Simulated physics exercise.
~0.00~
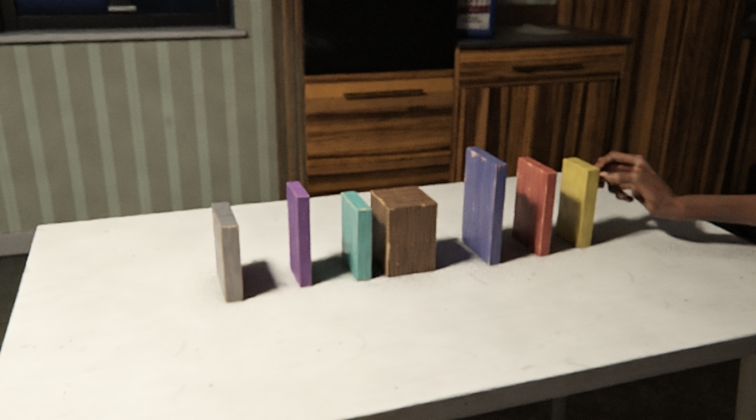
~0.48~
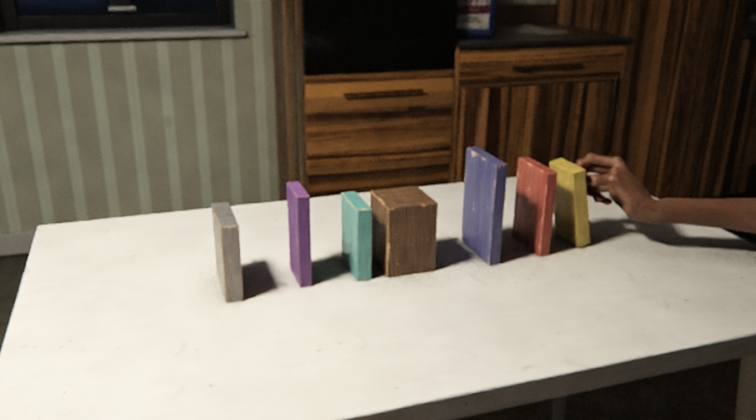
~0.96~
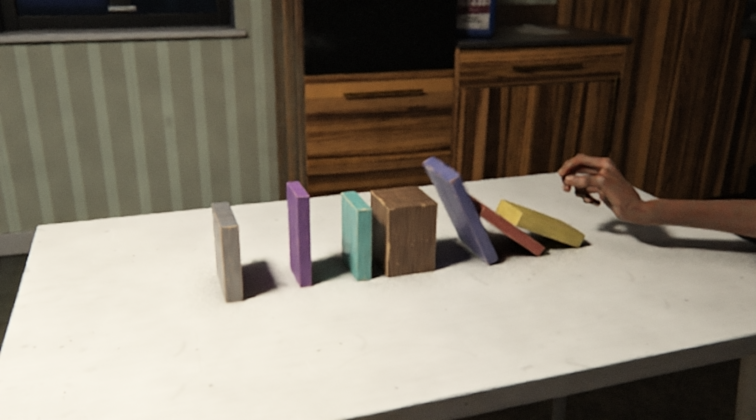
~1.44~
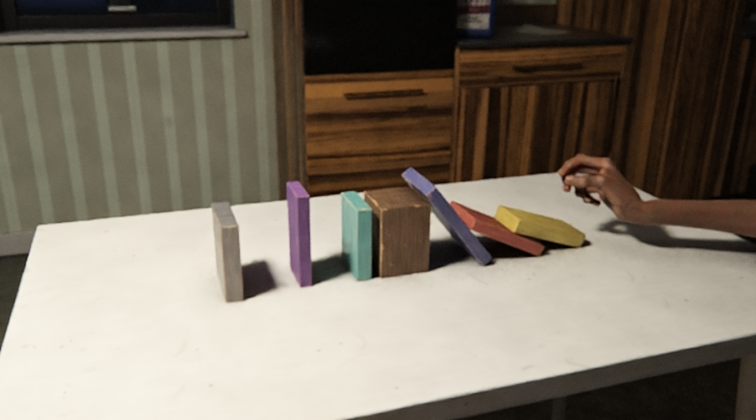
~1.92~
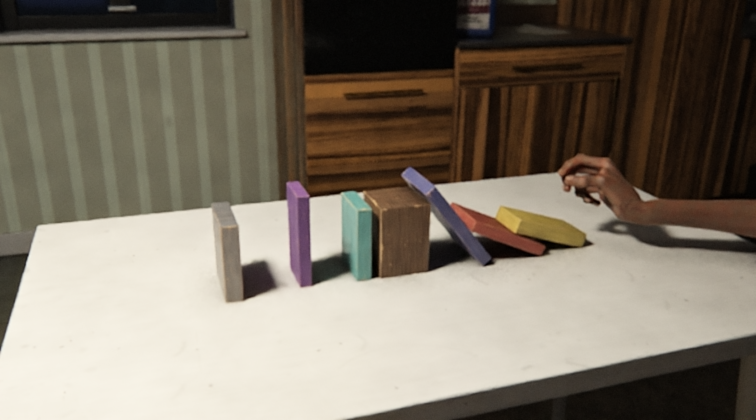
A hand tipped the yellow block leftward into the red one, which fell against the blue block, and that leaned over onto the brown wooden block and stopped, leaving the turquoise, purple and grey pieces standing on the white table.
